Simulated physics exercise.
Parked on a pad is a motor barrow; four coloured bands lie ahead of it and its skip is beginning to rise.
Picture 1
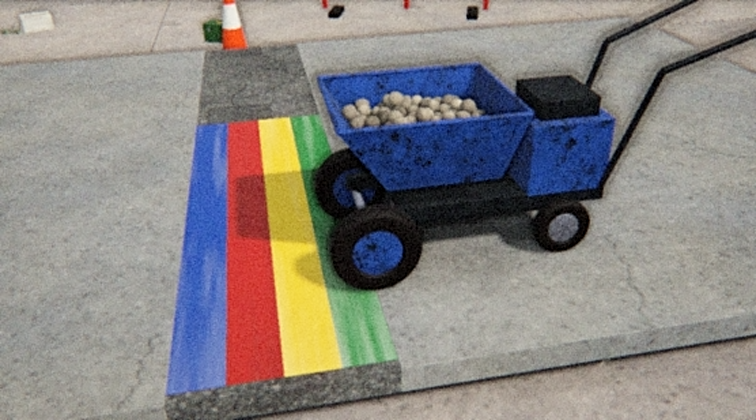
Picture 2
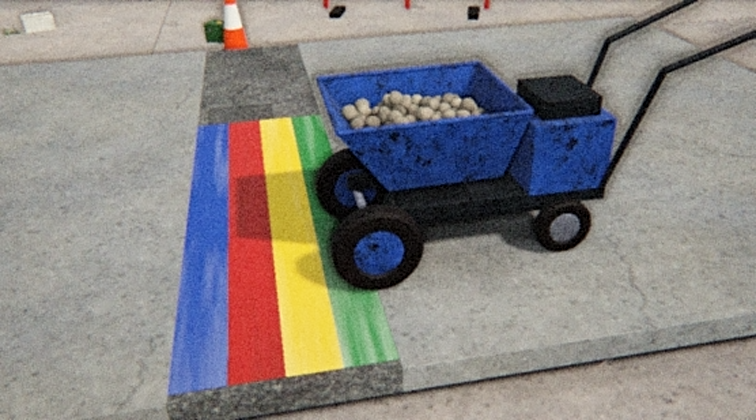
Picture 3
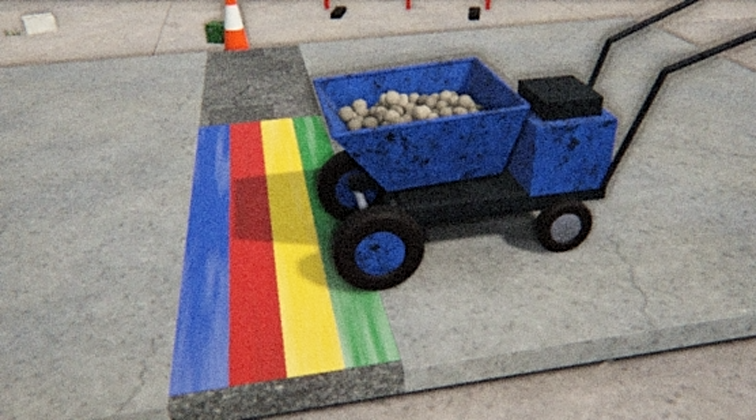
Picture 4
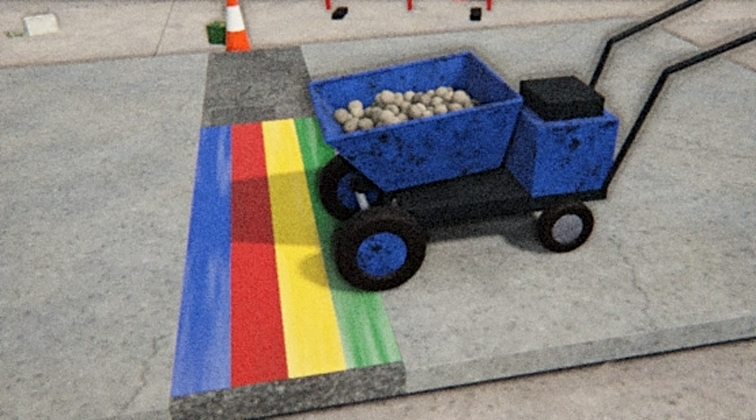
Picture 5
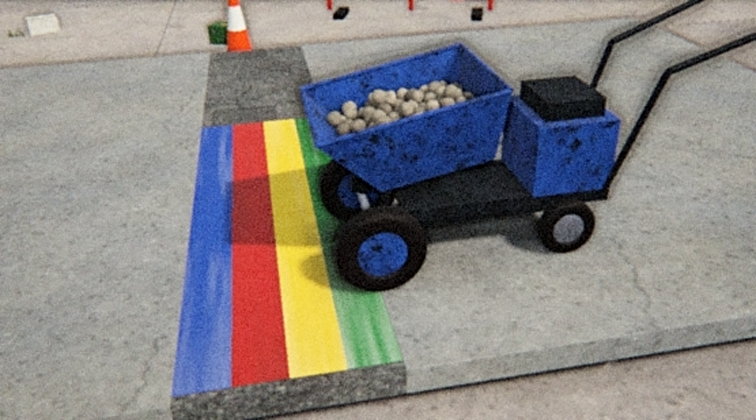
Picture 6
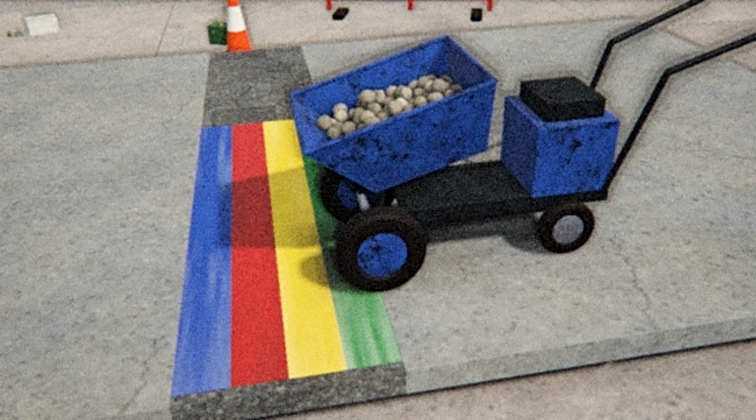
On a concrete pad, a blue motor barrow standing still beside four coloured bands, its skip of pebbles slowly tilting forward left.
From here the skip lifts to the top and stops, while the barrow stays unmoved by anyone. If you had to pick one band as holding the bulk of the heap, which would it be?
I would pick blue.
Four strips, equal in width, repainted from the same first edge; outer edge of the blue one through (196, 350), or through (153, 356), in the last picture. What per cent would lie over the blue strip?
The first one comes out at 40 percent, while the second comes out at 40 percent.
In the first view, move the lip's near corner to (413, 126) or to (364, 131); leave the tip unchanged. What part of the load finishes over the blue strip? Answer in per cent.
In order: 20 % and 40 %.
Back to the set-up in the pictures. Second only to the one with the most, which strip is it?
That would be the red one.
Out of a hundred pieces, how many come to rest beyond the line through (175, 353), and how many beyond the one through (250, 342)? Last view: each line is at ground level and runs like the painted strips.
Estimate, first then second: 30 %, 90 %.
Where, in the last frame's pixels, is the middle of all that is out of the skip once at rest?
Close to (199, 264) in the last picture.
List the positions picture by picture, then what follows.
Lip of the skip (339, 133), level; top of the load (420, 121), river pebbles; green strip (358, 319); yellow strip (307, 326); red strip (253, 334); blue strip (199, 342), in the first picture.
Lip of the skip (338, 134), level; top of the load (420, 120), in the second picture.
Lip of the skip (334, 136), tipped barely; top of the load (417, 119), in the third picture.
Lip of the skip (327, 141), tipped a little; top of the load (428, 117), in the fourth picture.
Lip of the skip (317, 146), tipped a little; top of the load (433, 110), in the fifth picture.
Lip of the skip (305, 153), tipped clearly; top of the load (437, 108); green strip (363, 321); yellow strip (311, 328); red strip (258, 336); blue strip (204, 343), in the sixth picture.
Just after the last frame, skip tipped steeply; every one in the skip.
A moment on, skip tipped right over; the larger part in the skip; just a few over the red strip; about a tenth over the blue strip; just a few falling.
Further on, skip tipped right over; roughly a quarter in the skip; about a tenth over the red strip; roughly half over the blue strip; roughly a quarter off the paint.
When it is over, skip tipped right over; about a tenth in the skip; not one over the green strip; not one over the yellow strip; about a tenth over the red strip; roughly half over the blue strip; roughly a third off the paint.
